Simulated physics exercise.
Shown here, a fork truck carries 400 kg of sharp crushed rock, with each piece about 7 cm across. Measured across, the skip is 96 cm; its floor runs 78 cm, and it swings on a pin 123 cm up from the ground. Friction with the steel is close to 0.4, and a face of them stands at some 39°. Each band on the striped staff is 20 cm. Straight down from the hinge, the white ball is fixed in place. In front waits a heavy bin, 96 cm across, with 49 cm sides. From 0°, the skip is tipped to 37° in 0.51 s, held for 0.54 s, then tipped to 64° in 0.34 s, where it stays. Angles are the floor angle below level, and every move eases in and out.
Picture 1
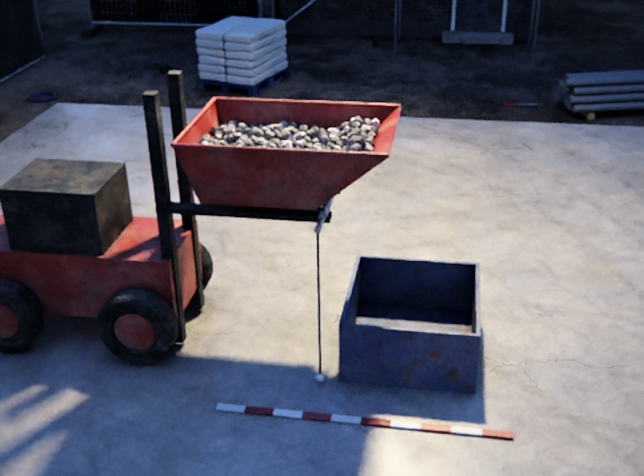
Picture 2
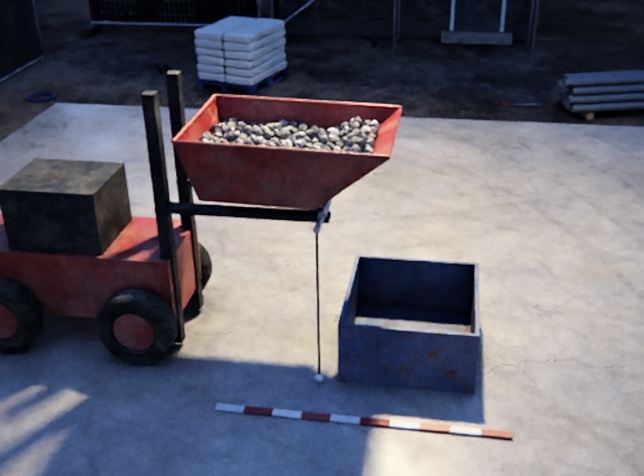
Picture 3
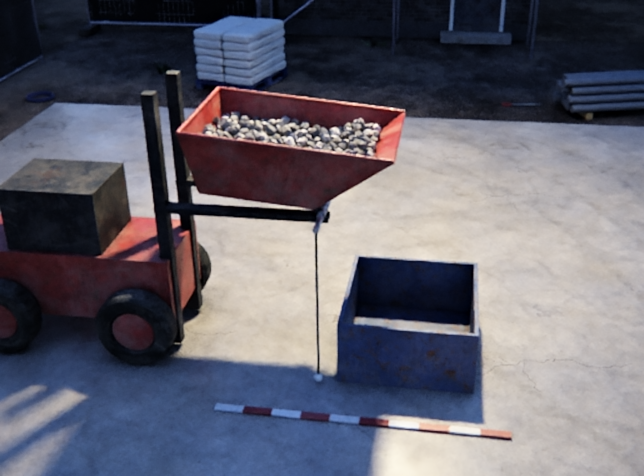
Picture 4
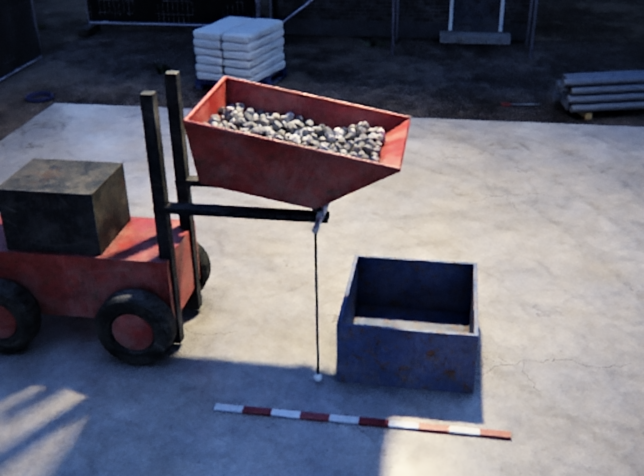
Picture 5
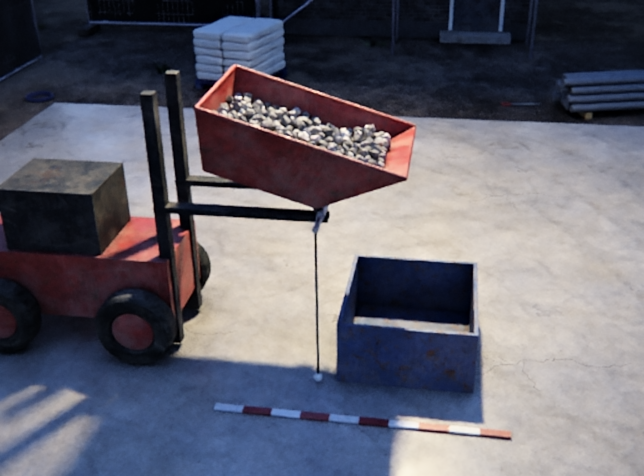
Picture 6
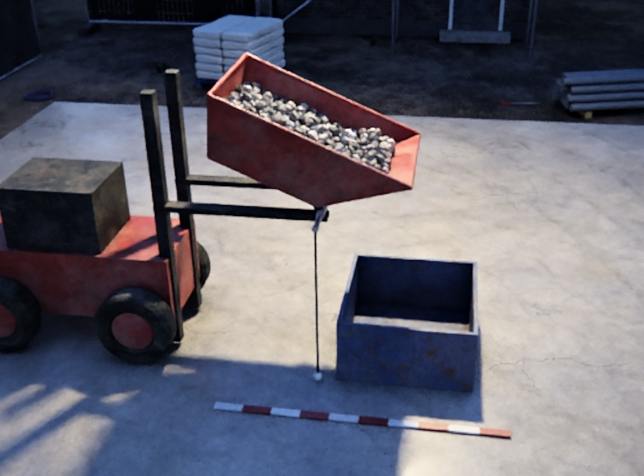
A red skip heaped with grey stones, carried on the dark forks of a red truck at left, tilts steadily, its left end rising while its right lip dips slightly and the stones stay inside. Below it a plumb line hangs beside an open dark blue box, with a red-and-white striped staff lying in front. The still view looks down on a pale concrete yard, with stacked slabs behind.
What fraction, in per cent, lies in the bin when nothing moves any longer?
The fraction is about 55 per cent.
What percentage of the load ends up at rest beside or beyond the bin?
Around 45 percent of the load.
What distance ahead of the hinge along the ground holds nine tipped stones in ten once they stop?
Roughly 170 cm out along the ground.
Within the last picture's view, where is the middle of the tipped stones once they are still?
In the last view, about (459, 343).
A little later the floor is at 33°; 100 % in the skip; the foremost stones are at (391, 179).
Then the floor is at 37°; 100 % in the skip; the foremost stones are at (399, 184).
Later still the floor is at 64°; 66 % in the skip, 23 % in the bin, 11 % beside or beyond the bin; the foremost stones are at (504, 320).
In the end the floor is at 64°; 0 % in the skip, 55 % in the bin, 45 % beside or beyond the bin; the foremost stones are past the picture's edge.
